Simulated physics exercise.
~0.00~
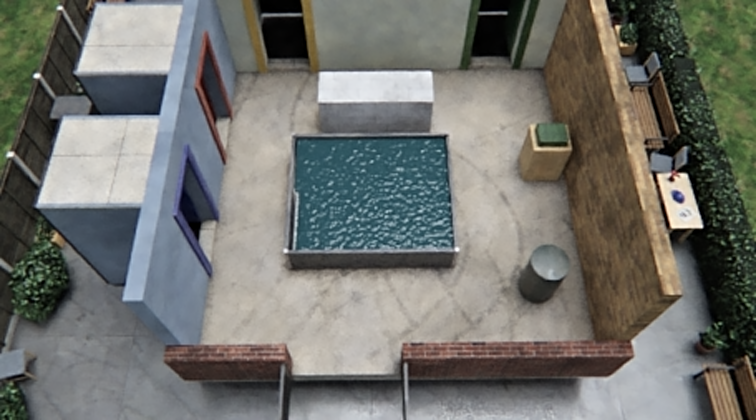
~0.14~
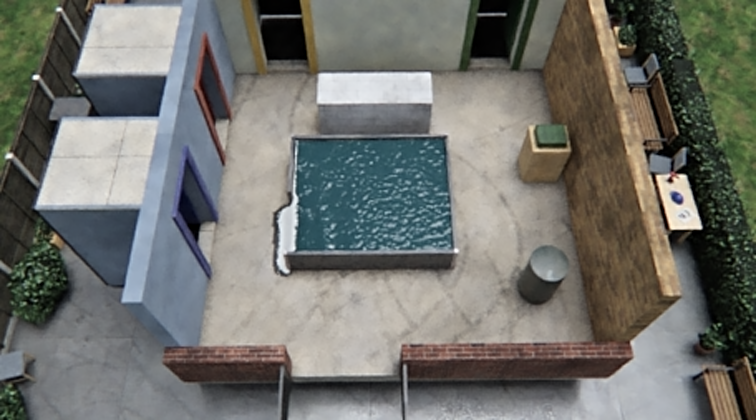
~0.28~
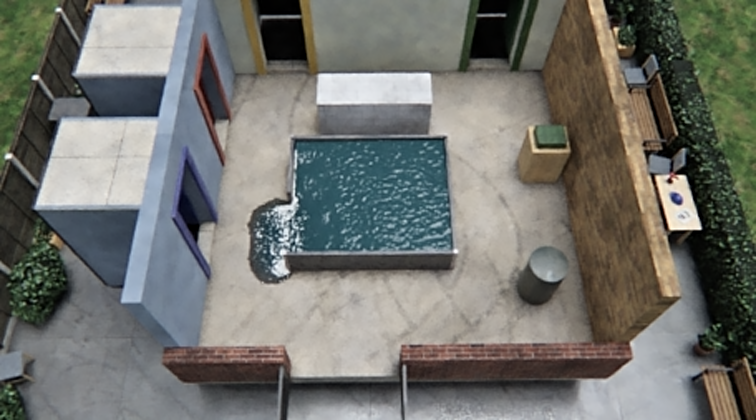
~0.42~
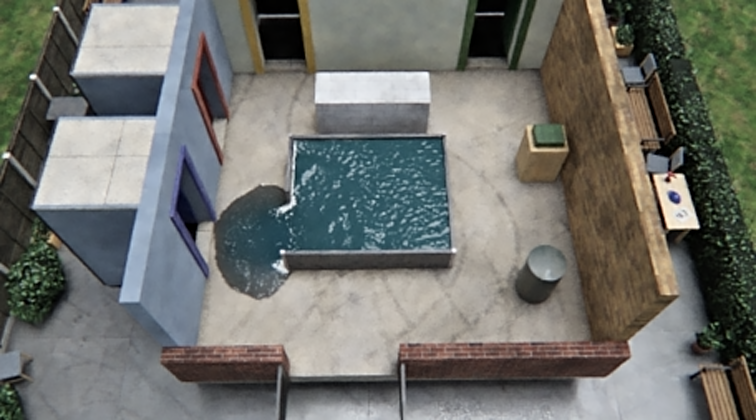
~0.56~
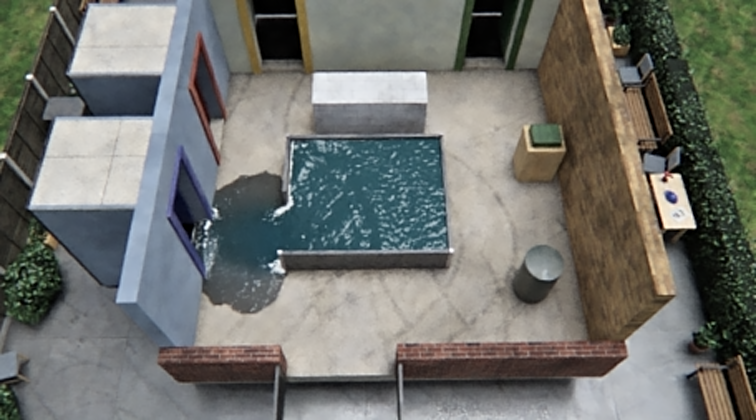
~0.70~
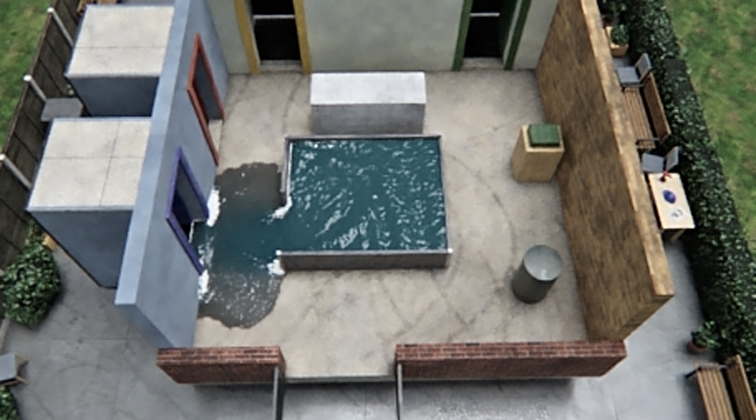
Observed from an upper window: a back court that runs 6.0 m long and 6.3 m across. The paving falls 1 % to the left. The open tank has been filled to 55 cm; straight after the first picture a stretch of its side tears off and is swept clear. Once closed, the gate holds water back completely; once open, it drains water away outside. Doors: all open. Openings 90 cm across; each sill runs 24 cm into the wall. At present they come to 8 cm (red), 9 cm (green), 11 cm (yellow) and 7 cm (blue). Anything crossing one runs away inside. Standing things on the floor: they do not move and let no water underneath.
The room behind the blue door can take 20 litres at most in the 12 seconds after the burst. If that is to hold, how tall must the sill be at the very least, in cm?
Close to 37 cm is just enough.
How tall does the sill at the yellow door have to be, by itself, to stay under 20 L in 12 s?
I'd raise yellow to close to 7.0 cm.
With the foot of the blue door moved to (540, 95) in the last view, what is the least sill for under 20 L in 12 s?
Something near 7.5 cm.
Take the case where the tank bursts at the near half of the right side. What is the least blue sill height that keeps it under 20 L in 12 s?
Some 9.0 cm.
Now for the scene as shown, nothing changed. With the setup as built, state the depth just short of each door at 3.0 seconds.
Depths in cm: Red 5, green 0, yellow 8, blue 29.
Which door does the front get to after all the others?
Last in order comes the green door.
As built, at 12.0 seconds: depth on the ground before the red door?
Roughly 4.5 cm deep.
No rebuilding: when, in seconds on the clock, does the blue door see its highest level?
3.2 s.
After 1.4 s water covers 15 % of the floor, deepest (35 cm) near (280, 249); 23 cm at the blue door, 155 litres in over its 7 cm sill.
After 3.0 s water covers 40 % of the floor, deepest (32 cm) near (192, 364); 29 cm at the blue door, 543 litres in over its 7 cm sill.
After 12.0 s water covers 100 % of the floor, deepest (12 cm) near (192, 364); 12 cm at the blue door, 1090 litres in over its 7 cm sill.
At the blue door as built, the water arrived by 0.6 s and peaked near 29 cm at 3.2 s.
Run again over the same 12 s with other heights there, 96 litres in over 29.5 cm, 5 litres over 40 cm. The limit of 20 litres is kept from about 37 cm up.
